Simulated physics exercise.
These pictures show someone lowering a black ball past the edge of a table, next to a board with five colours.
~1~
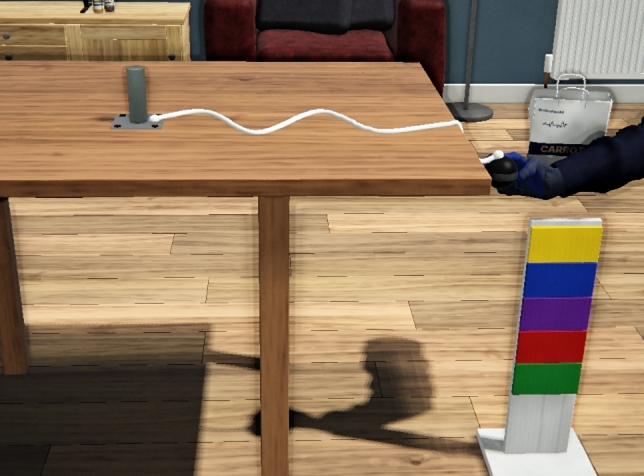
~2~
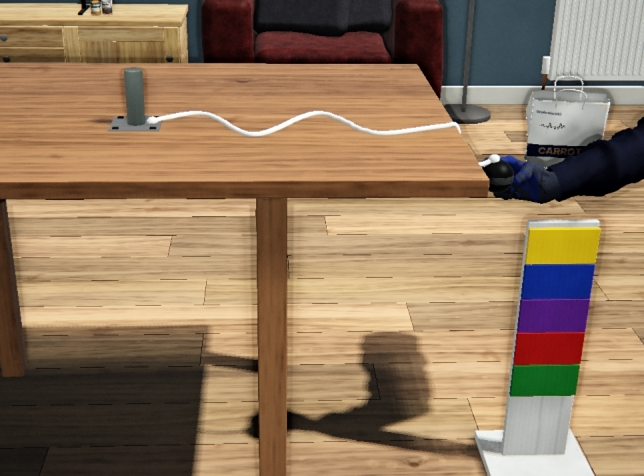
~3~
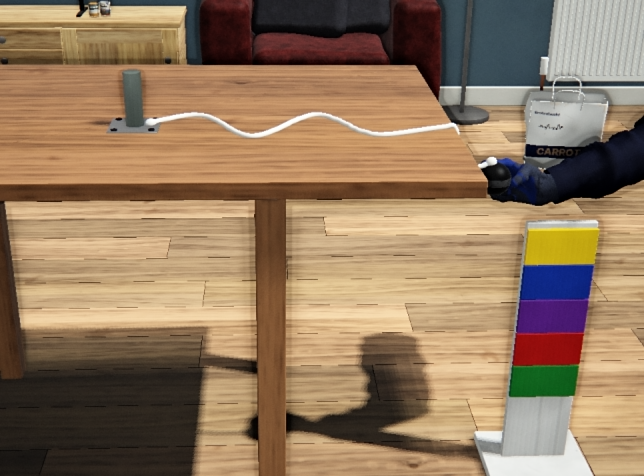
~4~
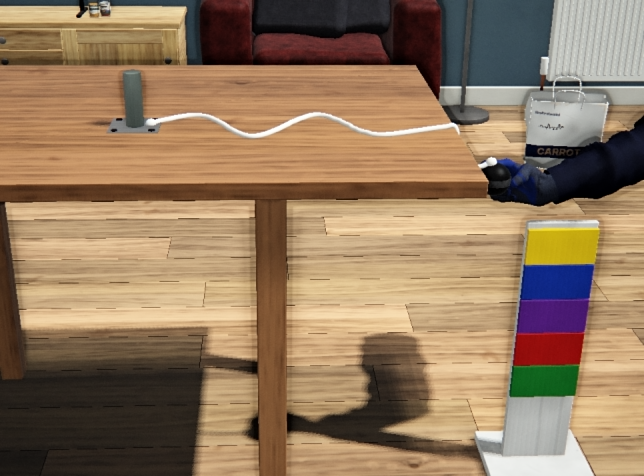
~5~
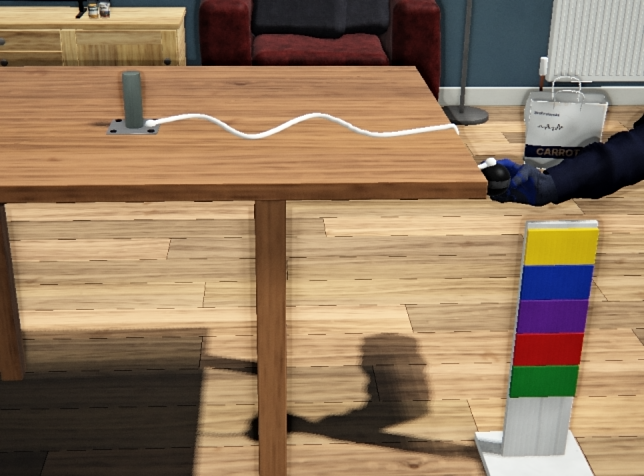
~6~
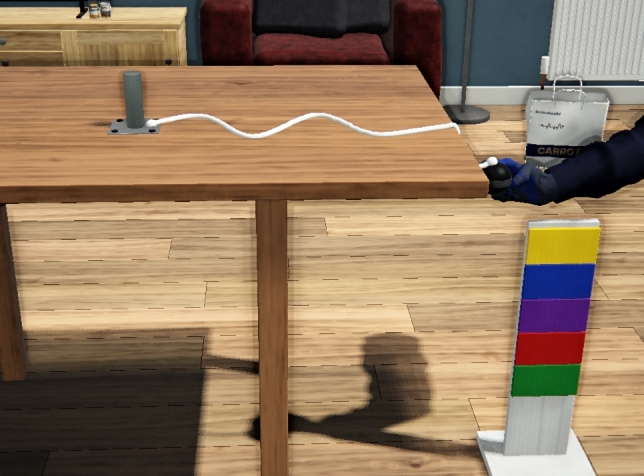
A dark-sleeved arm with a blue-gloved hand, holding a black ball at the right edge of a wooden table in a sunlit living room, shifts only very slightly. A wavy white cord runs left from the ball across the tabletop to a grey post, while a stand banded yellow, blue, purple, red and green stands below right. The view drifts barely at first, then everything stays nearly still.
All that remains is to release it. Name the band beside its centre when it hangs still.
The purple one.
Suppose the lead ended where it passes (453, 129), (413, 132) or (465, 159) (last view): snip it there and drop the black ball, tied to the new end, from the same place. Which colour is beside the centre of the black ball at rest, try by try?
Taking them in turn: Yellow; higher than all five; blue.
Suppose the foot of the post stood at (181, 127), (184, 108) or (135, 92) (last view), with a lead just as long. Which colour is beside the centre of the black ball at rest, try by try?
It would be red; red; blue.
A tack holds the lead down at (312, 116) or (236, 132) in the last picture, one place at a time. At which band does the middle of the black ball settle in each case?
One after the other, yellow; blue.
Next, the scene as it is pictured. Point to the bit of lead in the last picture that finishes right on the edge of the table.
It lies at about (352, 128).
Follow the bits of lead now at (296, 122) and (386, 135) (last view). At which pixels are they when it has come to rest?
Near (369, 126) and (455, 170).
Soon after, ball near (477, 314); level with purple.
After that, ball near (412, 317); level with purple.
And then, ball near (450, 316); level with purple.
In the end, ball near (448, 317); level with purple. The lead holds its middle at purple.
